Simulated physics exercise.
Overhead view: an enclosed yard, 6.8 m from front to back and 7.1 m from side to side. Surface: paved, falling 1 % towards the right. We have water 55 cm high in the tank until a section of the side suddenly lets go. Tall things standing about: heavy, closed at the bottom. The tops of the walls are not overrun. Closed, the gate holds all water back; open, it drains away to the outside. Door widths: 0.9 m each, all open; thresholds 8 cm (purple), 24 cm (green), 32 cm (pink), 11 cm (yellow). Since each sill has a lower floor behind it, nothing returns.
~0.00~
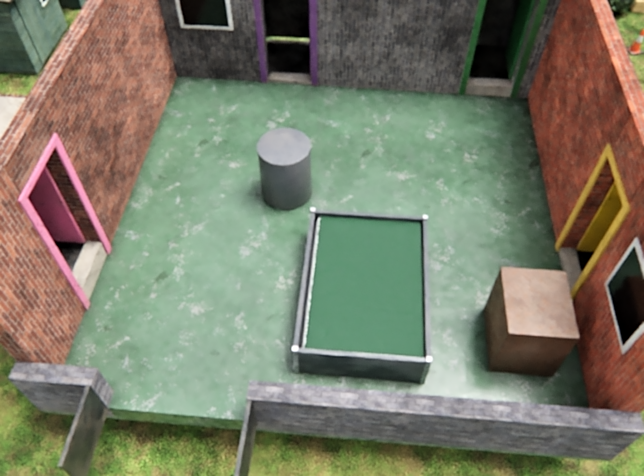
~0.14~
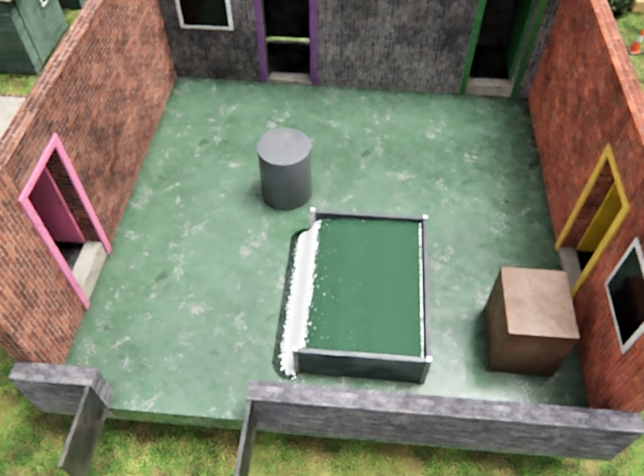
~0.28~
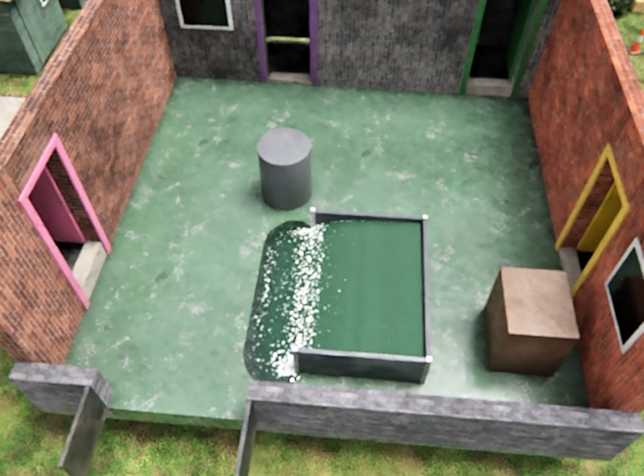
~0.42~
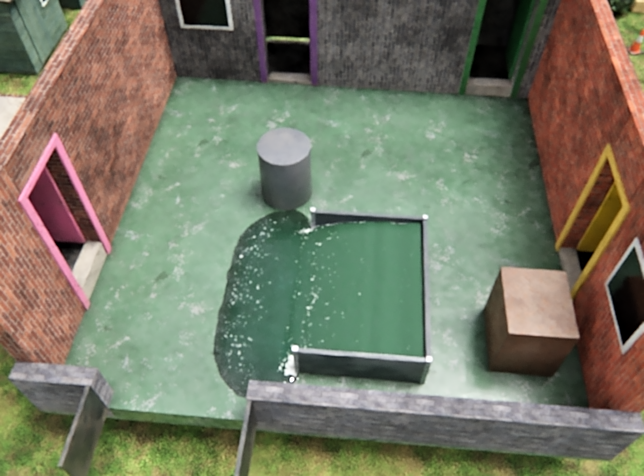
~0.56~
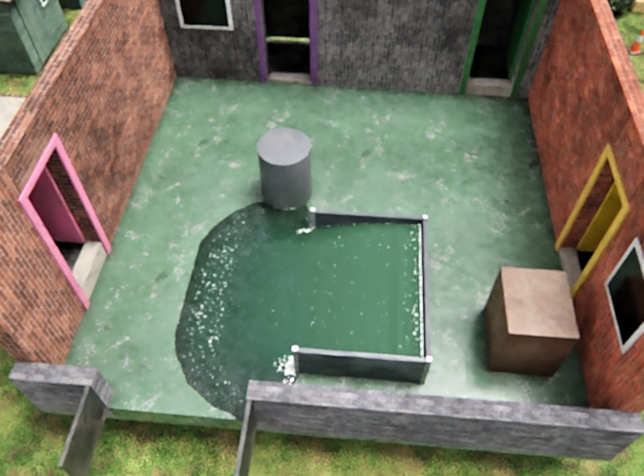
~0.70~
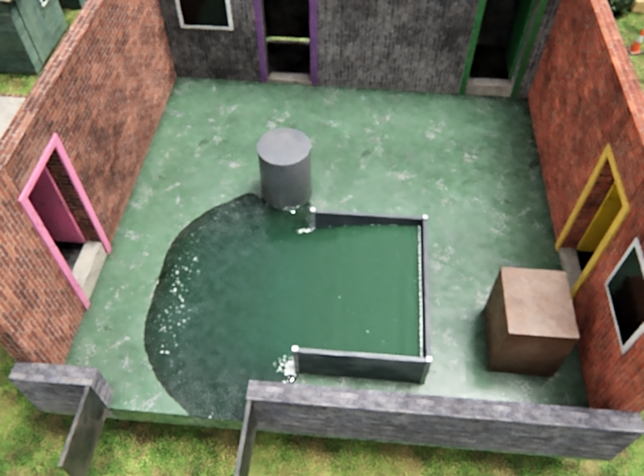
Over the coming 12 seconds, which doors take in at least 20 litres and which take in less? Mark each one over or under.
Purple door - under; green door - under; pink door - under; yellow door - under.
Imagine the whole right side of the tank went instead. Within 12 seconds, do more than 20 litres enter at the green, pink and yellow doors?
Result: Green limit not passed, pink limit not passed, yellow limit passed.
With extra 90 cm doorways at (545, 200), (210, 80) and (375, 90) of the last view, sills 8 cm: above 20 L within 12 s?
In that order: Short of it, beyond it, short of it.
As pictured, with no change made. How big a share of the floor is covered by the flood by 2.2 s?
30 %.
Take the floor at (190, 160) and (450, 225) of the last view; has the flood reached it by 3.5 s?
I'd call them drenched and then spared.
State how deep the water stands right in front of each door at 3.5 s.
Readings (cm): Purple = 0; green = 0; pink = 16; yellow = 0.
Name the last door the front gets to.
Looks like the yellow door.
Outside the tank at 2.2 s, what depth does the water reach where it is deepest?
34 cm or so.
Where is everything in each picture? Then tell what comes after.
Still water, 55 cm deep, in the tank at (365, 281), in the first picture.
The front is at (292, 376), 1.3 m from the gap at (308, 292); 0.6 m2 of floor is under water; 55 cm left at the back of the tank, in the second picture.
Water pours out at (308, 293) and has run 1.4 m, to (273, 383); typically 11 cm deep outside, 55 cm at the tank's back, in the third picture.
Water pours out at (308, 293) and has run 1.7 m, to a hidden place; typically 9 cm deep outside, 54 cm at the tank's back, in the fourth picture.
The front is at a hidden place, 2.0 m from the gap at (308, 293); 5.2 m2 of floor is under water; 47 cm left at the back of the tank, in the fifth picture.
The front is at (188, 231), 2.3 m from the gap at (308, 293); 6.9 m2 of floor is under water; 47 cm left at the back of the tank, in the sixth picture.
After 1.4 s water covers 30 % of the floor and is deepest (30 cm) near (96, 285); purple door not reached, green door not reached, pink door 29 cm at the sill, 0 L in, yellow door not reached.
After 2.2 s water covers 30 % of the floor and is deepest (34 cm) near (62, 373); purple door not reached, green door not reached, pink door 28 cm at the sill, 0 L in, yellow door not reached.
After 3.5 s water covers 40 % of the floor and is deepest (20 cm) near (177, 79); purple door not reached, green door not reached, pink door 16 cm at the sill, 0 L in, yellow door not reached.
After 7.0 s water covers 70 % of the floor and is deepest (10 cm) near (239, 112); purple door 8 cm at the sill, 2 L in, green door 2 cm at the sill, 0 L in, pink door 4 cm at the sill, 0 L in, yellow door not reached.
After 12.0 s water covers 85 % of the floor and is deepest (9 cm) near (575, 356); purple door 3 cm at the sill, 3 L in, green door 7 cm at the sill, 0 L in, pink door 1 cm at the sill, 0 L in, yellow door 4 cm at the sill, 0 L in.
